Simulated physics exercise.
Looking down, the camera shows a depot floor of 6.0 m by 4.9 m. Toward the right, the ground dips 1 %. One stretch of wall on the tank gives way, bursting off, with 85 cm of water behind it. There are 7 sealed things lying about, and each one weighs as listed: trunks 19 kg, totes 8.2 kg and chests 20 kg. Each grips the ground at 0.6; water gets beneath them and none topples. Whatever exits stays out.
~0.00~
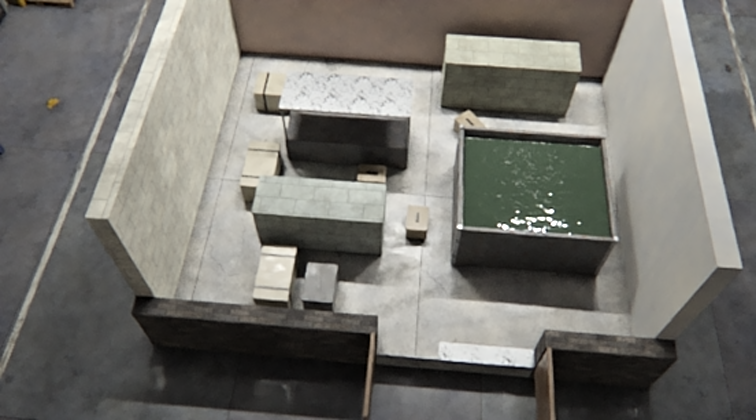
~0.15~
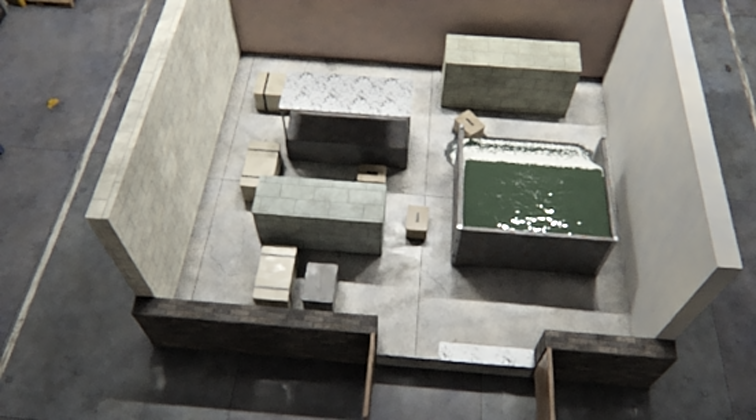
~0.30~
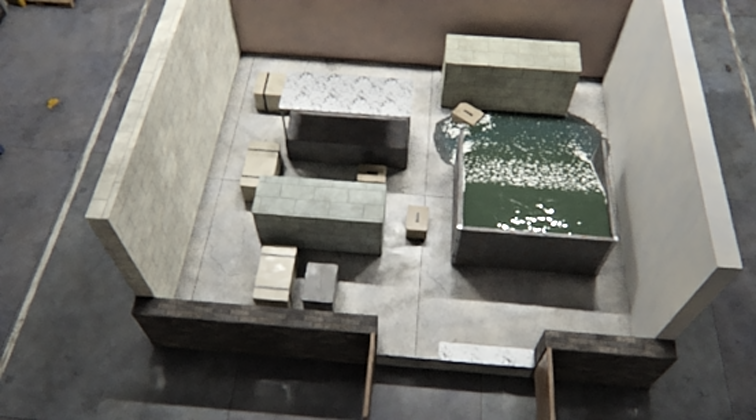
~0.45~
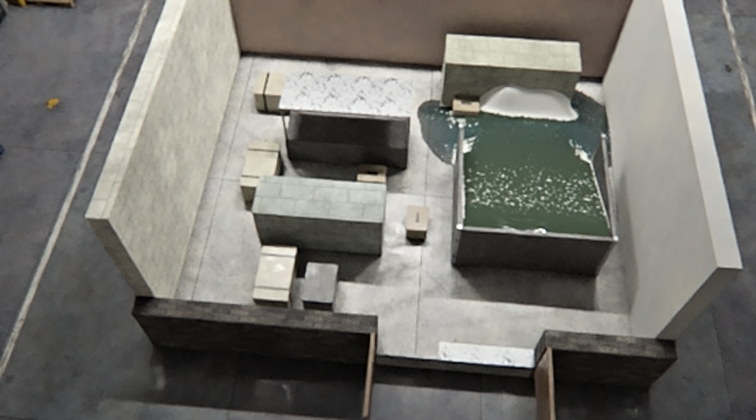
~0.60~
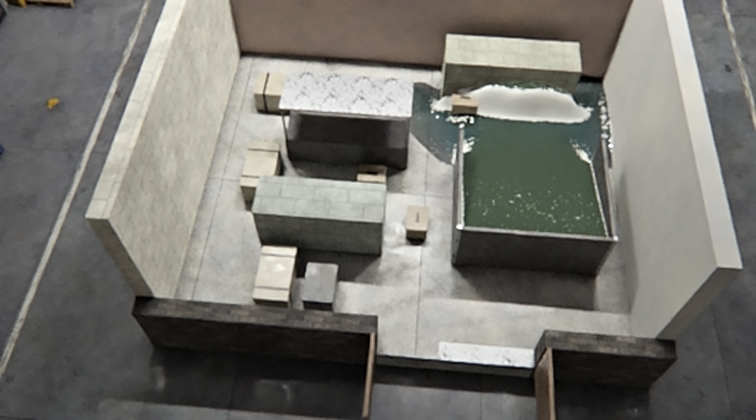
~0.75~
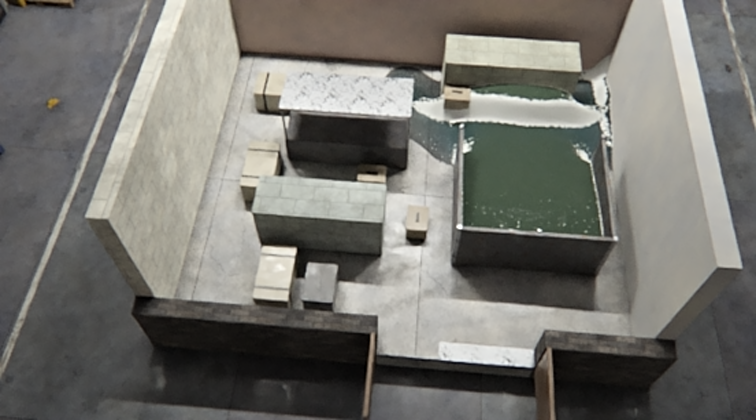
Green water in a walled tank surging out over its back edge, pushing a small box and spreading across the pale floor.
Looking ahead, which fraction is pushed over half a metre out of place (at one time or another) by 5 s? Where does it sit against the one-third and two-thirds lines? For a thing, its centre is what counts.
A fair number, one to two in three.
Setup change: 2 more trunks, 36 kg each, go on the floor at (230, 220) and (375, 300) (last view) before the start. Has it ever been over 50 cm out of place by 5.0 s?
The first is above the mark, the second below the mark.
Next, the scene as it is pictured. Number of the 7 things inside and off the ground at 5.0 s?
At that instant the tally stands at 2.
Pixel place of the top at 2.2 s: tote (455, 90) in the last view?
Close to pixel (247, 48).
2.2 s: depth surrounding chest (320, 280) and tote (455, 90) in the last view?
About 0 and 20 cm.
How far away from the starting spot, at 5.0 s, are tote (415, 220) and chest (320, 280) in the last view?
The one named first has moved 20 cm, the other 10 cm.
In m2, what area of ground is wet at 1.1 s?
I'd estimate close to 9.0 m2.
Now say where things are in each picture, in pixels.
A tote at (470, 122), on the bottom; a trunk at (281, 84) rests on the ground; water covers 3.1 m2; 0 of 7 have shifted, in the first picture.
A tote at (470, 122) rests on the ground; a trunk at (281, 84), on the bottom; 4.3 m2 under water; 0 of 7 have shifted, in the second picture.
A tote at (468, 113), on the bottom, 19 cm from its start; a trunk at (281, 84) rests on the ground; 5.7 m2 under water; 1 of 7 have shifted, in the third picture.
A tote at (466, 103) rests on the ground, 35 cm from its start; a trunk at (281, 84), on the bottom; water covers 6.6 m2; 1 of 7 have shifted, in the fourth picture.
A tote at (465, 98) floats, 36 cm from its start; a trunk at (281, 84), on the bottom; water covers 7.3 m2; 1 of 7 have shifted, in the fifth picture.
A tote at (457, 92), afloat, 41 cm from its start; a trunk at (281, 84), on the bottom; water covers 7.7 m2; 1 of 7 have shifted, in the sixth picture.
After 1.1 s 1 of 7 are over 50 cm from their spots; 1 afloat.
After 2.2 s 1 of 7 are over 50 cm from their spots; 2 afloat.
After 3.5 s 2 of 7 are over 50 cm from their spots; 2 afloat.
After 5.0 s 3 of 7 are over 50 cm from their spots, and 3 have been at some point; 2 afloat.
